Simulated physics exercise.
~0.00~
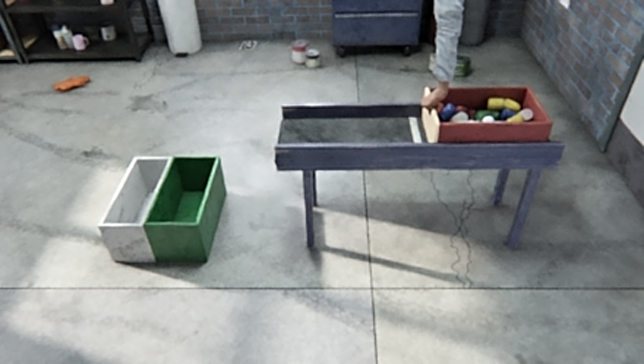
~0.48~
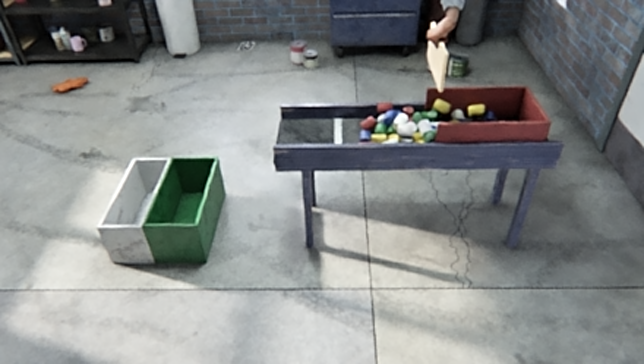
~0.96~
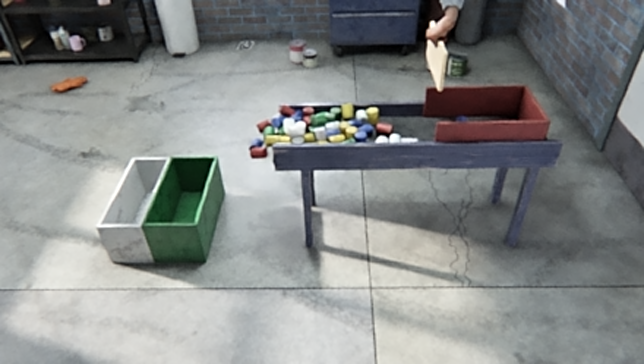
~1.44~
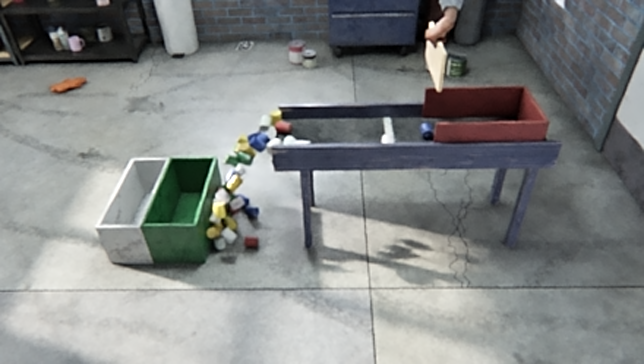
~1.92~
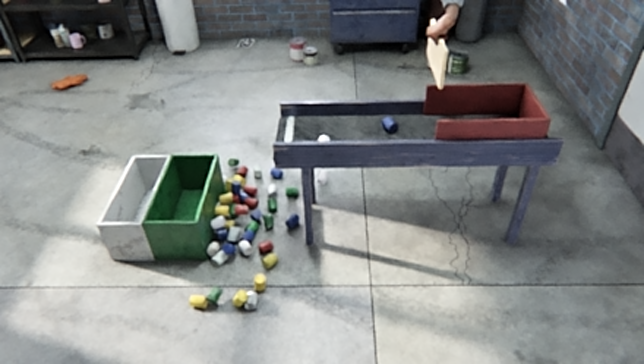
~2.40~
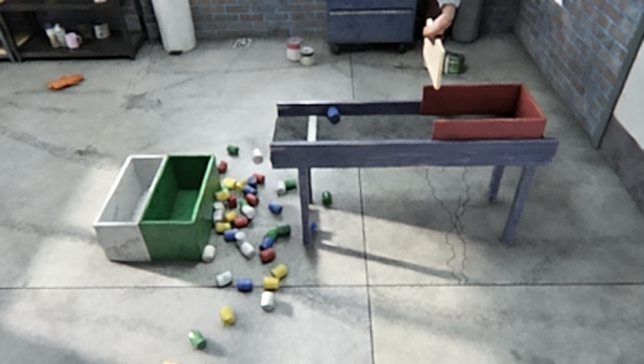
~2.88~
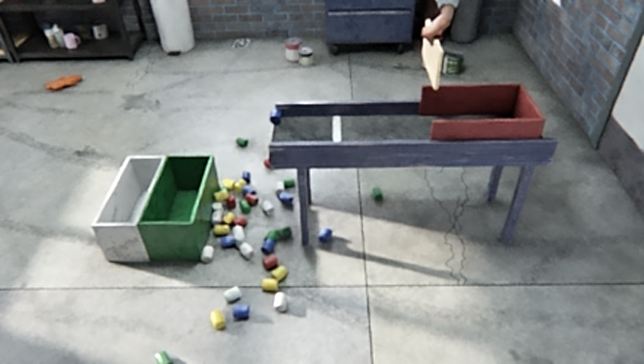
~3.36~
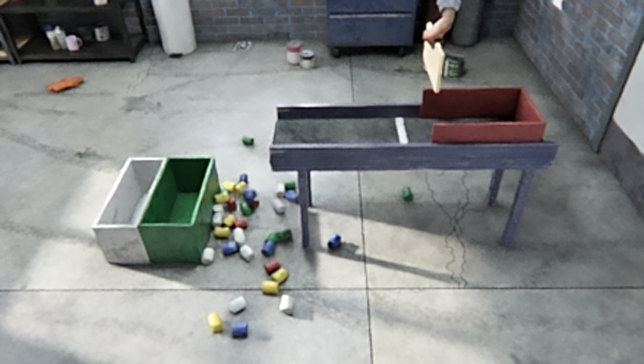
We see a hand lift a wooden gate from a red pen, and a conveyor carries a load of small colourful jars leftward. They tumble off the end and scatter on the concrete floor short of the green box, leaving it and the white tote beyond empty.
